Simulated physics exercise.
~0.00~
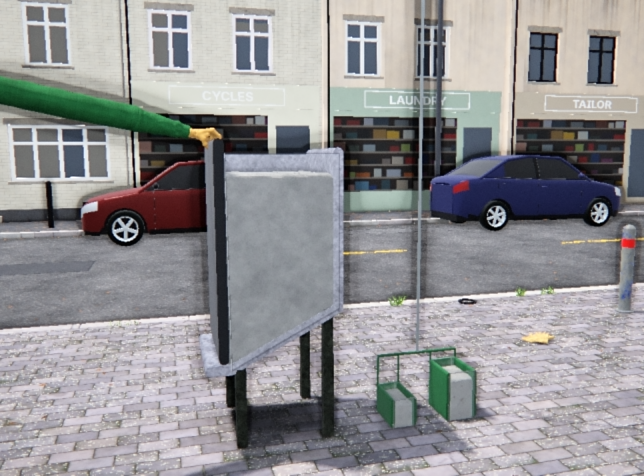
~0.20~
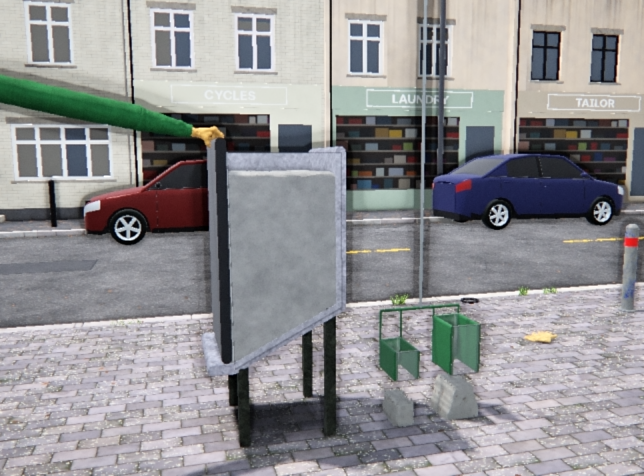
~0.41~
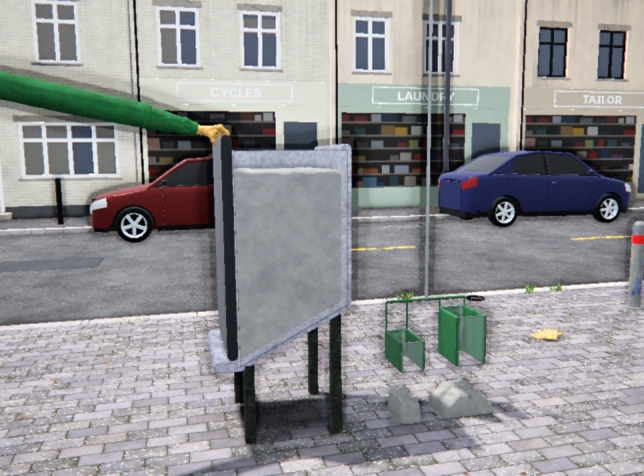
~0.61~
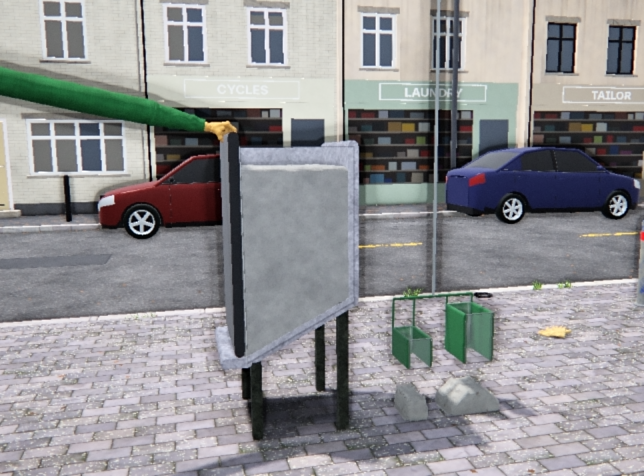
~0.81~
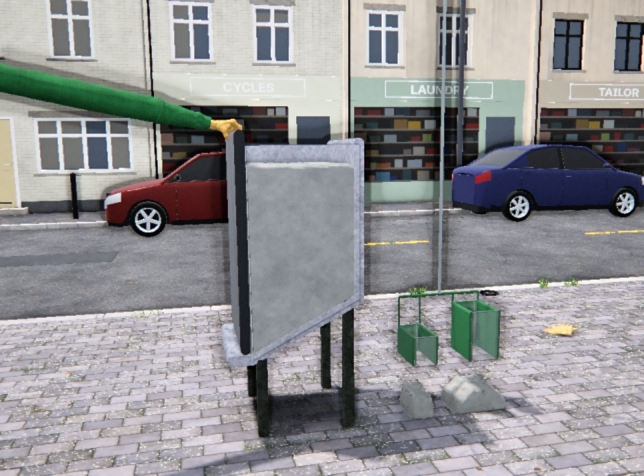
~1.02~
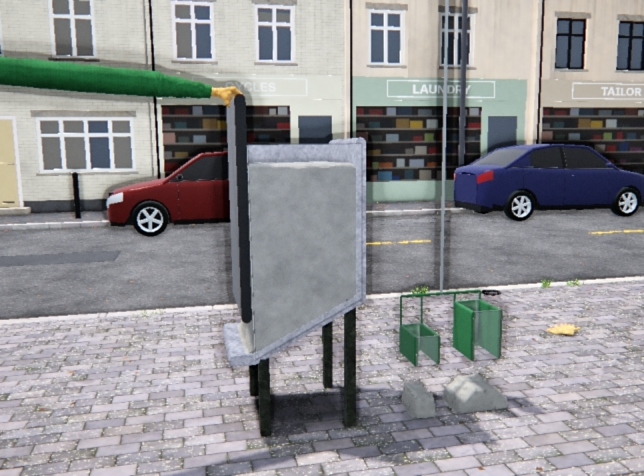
A large grey bin on dark legs stands on a paved pavement, seen from across a street with parked red and blue cars and pale shopfronts. To its right, two green box-shaped moulds lift off small grey blocks, which slump into low mounds, the taller sinking more. The view drifts left, then a green arm with a yellow tip raises the dark hatch slightly along the bin's left side.
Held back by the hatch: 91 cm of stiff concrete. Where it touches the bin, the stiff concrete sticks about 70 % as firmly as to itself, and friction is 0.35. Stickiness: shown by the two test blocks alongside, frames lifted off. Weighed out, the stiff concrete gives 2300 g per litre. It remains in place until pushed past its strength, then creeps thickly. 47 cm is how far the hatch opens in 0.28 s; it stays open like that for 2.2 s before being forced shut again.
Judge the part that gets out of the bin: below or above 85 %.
Result: Greater than 85 per cent.
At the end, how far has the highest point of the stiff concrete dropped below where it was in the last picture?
Roughly 78 cm.
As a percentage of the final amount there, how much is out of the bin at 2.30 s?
Value noted: About 90 per cent.
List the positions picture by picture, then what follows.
Top of the hatch at (218, 144), not yet moved; top of the stiff concrete at (323, 174); blocks stand 13 cm, 23 cm (left to right), in the first picture.
Top of the hatch at (221, 143), not yet moved; top of the stiff concrete at (326, 173); blocks stand 12 cm, 18 cm (left to right), in the second picture.
Top of the hatch at (226, 140), not yet moved; top of the stiff concrete at (331, 170); blocks stand 11 cm, 13 cm (left to right), in the third picture.
Top of the hatch at (233, 137), not yet moved; top of the stiff concrete at (338, 167); blocks stand 11 cm, 13 cm (left to right), in the fourth picture.
Top of the hatch at (239, 135), not yet moved; top of the stiff concrete at (344, 164); blocks stand 11 cm, 13 cm (left to right), in the fifth picture.
Top of the hatch at (240, 99), moved 16 cm; top of the stiff concrete at (346, 164); blocks stand 11 cm, 13 cm (left to right), in the sixth picture.
After 1.60 s, the hatch is 47 cm open and 52 % is out.
After 2.30 s, the hatch is 47 cm open and 87 % is out.
After 3.00 s, the hatch is 47 cm open and 95 % is out.
After 3.69 s, the hatch is 12 cm open and 96 % is out.
After 4.62 s, at the end, the hatch is shut and 97 % is out.
